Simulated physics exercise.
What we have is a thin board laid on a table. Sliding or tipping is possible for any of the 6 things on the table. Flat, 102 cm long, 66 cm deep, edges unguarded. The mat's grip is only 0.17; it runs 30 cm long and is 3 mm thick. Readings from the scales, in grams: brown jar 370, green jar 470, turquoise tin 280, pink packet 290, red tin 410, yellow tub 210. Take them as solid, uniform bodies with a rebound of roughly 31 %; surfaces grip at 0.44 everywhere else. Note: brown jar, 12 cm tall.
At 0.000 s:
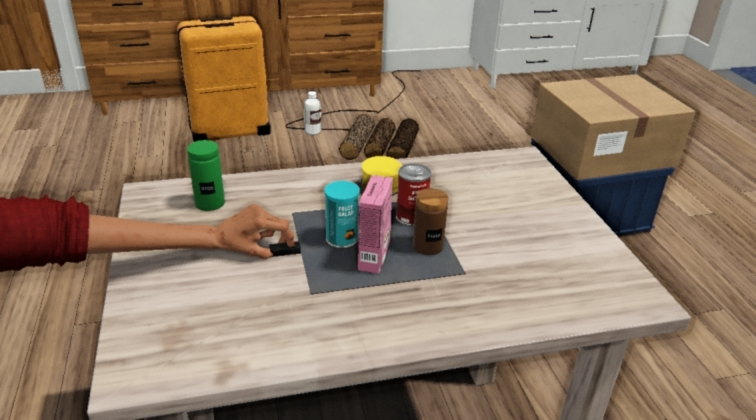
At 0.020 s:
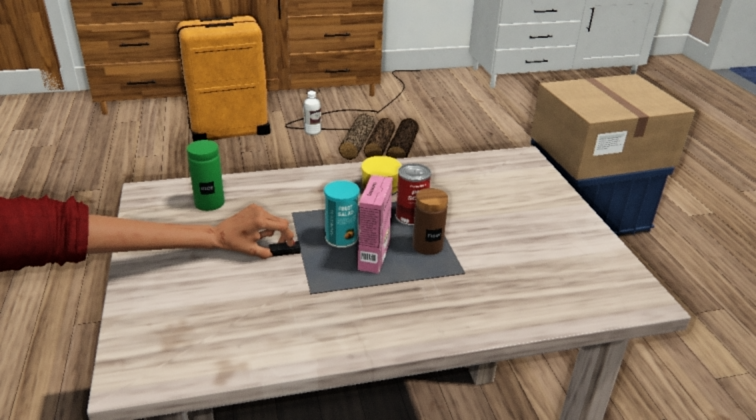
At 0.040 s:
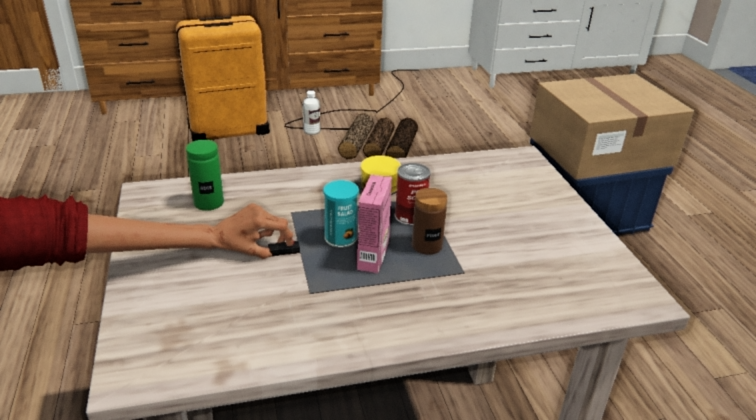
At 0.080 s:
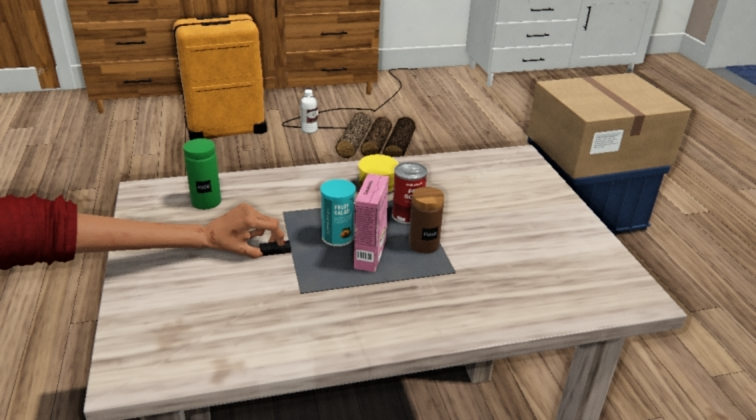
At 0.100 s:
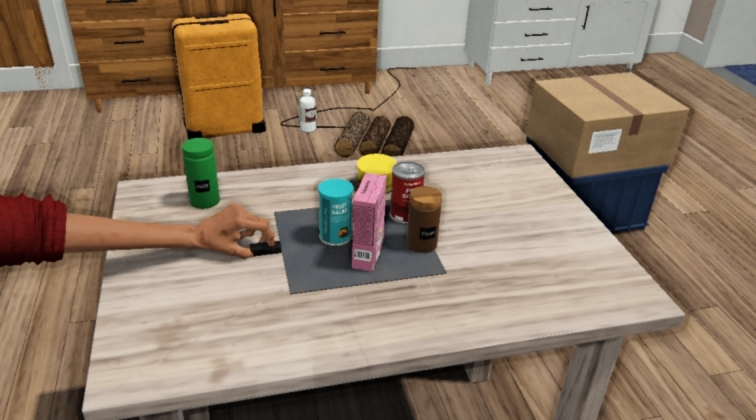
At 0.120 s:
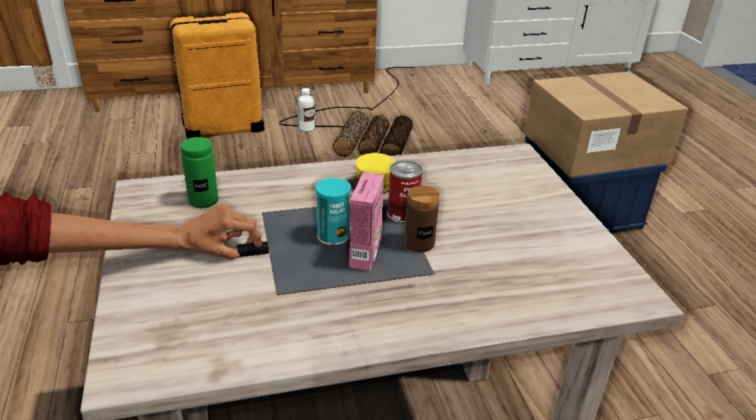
Hand slowly pulling a grey mat a short way left across a wooden table, beneath a pink packet, tins and tubs.
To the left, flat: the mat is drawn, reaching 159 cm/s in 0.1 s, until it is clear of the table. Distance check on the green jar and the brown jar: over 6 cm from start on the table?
Green jar not over; brown jar not over.
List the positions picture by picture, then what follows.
The first picture shows mat pulled 0 cm; green jar (206, 176); brown jar (430, 222).
The second picture shows mat pulled 0 cm; red tin (413, 195); yellow tub (381, 177).
The third picture shows mat pulled 0 cm; turquoise tin (341, 214); pink packet (374, 224).
The fourth picture shows mat pulled 1 cm; red tin (409, 193); yellow tub (378, 175).
The fifth picture shows mat pulled 3 cm; turquoise tin (336, 213); pink packet (369, 222).
The sixth picture shows mat pulled 5 cm; green jar (200, 173); brown jar (422, 219).
Around 0.22 s, mat pulled 21 cm; brown jar shifted 2 cm near (416, 220); pink packet shifted 3 cm; turquoise tin shifted 3 cm.
Around 0.42 s, mat pulled 52 cm; brown jar shifted 2 cm near (417, 221); pink packet at 16° to upright; turquoise tin shifted 5 cm.
Around 0.62 s, mat pulled 84 cm; brown jar shifted 2 cm near (417, 221); pink packet at 15° to upright; turquoise tin shifted 5 cm.
Around 1.42 s, mat pulled 91 cm; brown jar shifted 2 cm near (417, 221); turquoise tin shifted 5 cm; pink packet shifted 4 cm.
Finally (2.5 s), all 6 still in place (within 6 cm). Final places as that camera would see them, green jar near (200, 173), brown jar near (417, 221).
